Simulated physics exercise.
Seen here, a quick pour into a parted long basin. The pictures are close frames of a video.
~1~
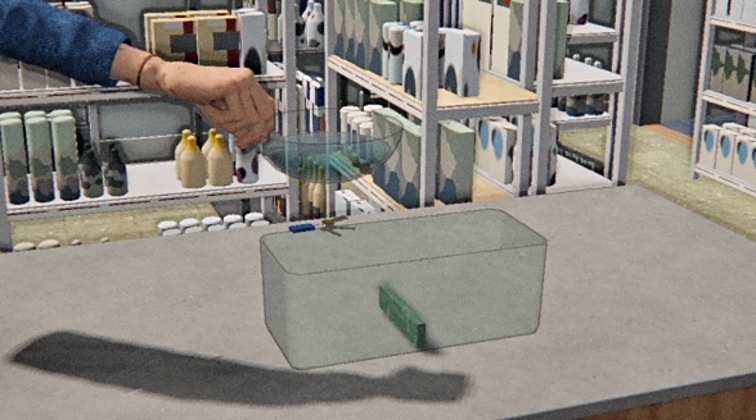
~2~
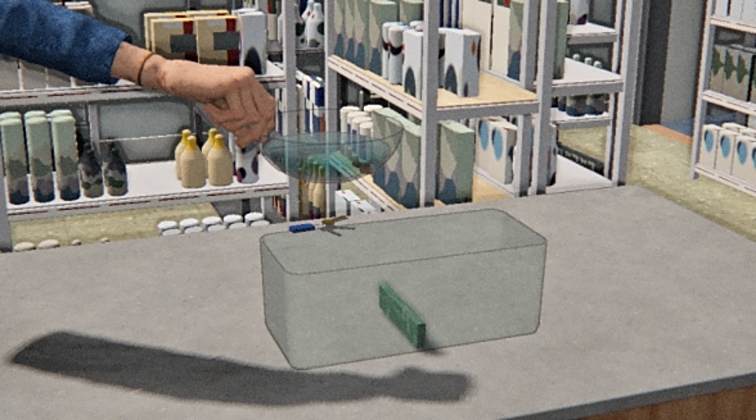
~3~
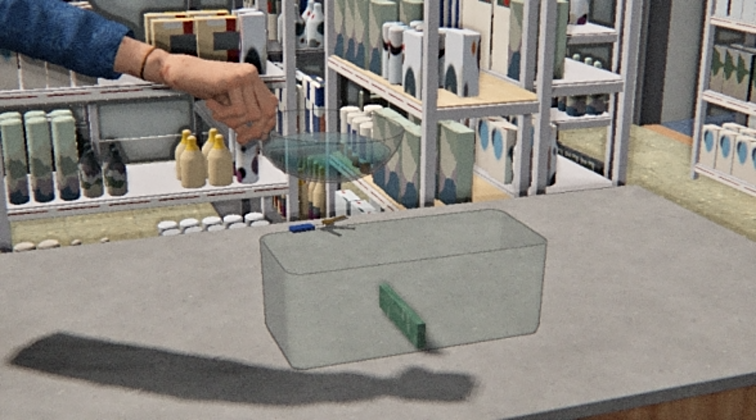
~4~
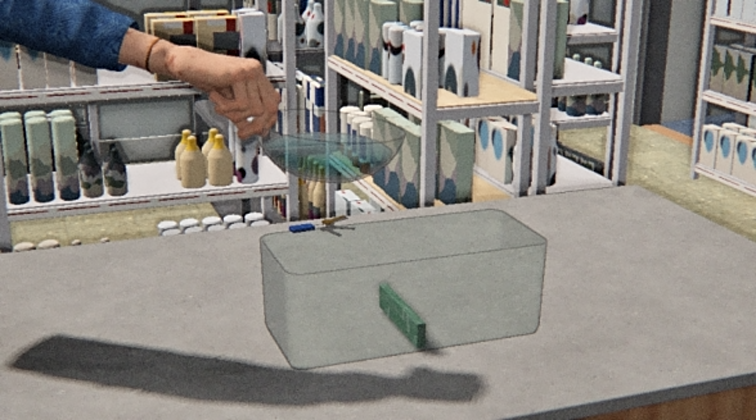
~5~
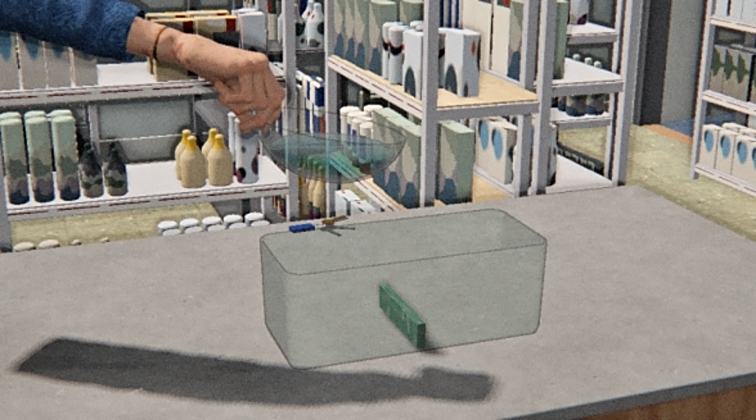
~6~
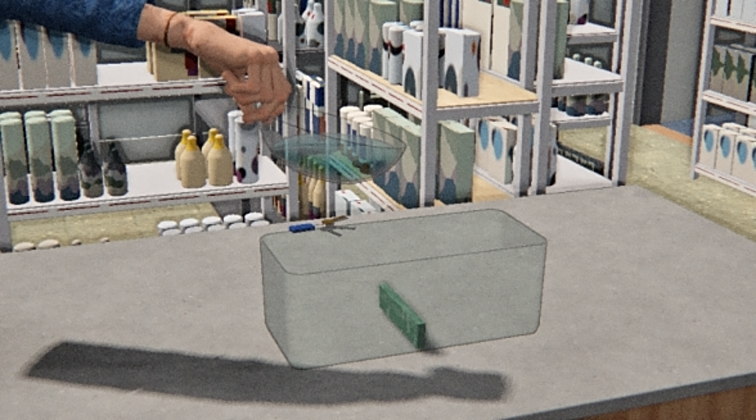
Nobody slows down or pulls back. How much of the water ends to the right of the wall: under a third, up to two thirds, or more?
The share right of the wall is above two thirds.
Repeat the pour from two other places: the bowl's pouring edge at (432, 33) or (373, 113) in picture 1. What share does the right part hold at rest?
In turn 90 and 55 in a hundred.
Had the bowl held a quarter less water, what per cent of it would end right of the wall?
Some 75 per cent.
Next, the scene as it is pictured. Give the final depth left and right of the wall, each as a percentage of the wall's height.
Near 10 on the left, 40 on the right.
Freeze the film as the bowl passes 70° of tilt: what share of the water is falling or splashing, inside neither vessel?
It comes to 30 per cent or so.
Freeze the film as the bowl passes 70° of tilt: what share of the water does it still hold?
Roughly 25 in a hundred.
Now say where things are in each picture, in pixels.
It leans 0°; its right rim is at (398, 122); the water meets the walls at (263, 151) and (387, 141); the long basin's rim runs from (272, 256) to (524, 226); the wall's top is at (402, 304), in the first picture.
It leans 1°; its right rim is at (398, 122); the water meets the walls at (263, 151) and (387, 141), in the second picture.
It leans 3°; its right rim is at (399, 125); the water meets the walls at (263, 149) and (386, 142), in the third picture.
It leans 6°; its right rim is at (399, 129); the water meets the walls at (265, 149) and (388, 143), in the fourth picture.
It leans 10°; its right rim is at (400, 135); the water meets the walls at (268, 148) and (390, 145), in the fifth picture.
It leans 16°; its right rim is at (400, 142); the water meets the walls at (272, 148) and (394, 145), in the sixth picture.
A moment on, the bowl is tipped part way and 24 per cent is still to pour, 1 is left of the wall and 45 right of it.
Next, the bowl is tipped right over and 0 per cent is still to pour, 22 is left of the wall and 78 right of it.
Then the bowl is tipped right over and 0 per cent is still to pour, 21 is left of the wall and 78 right of it.
Later the bowl is tipped right over and 0 per cent is still to pour, 21 is left of the wall and 78 right of it.
At rest 21 per cent lies left of the wall, 78 right of it and 1 outside.
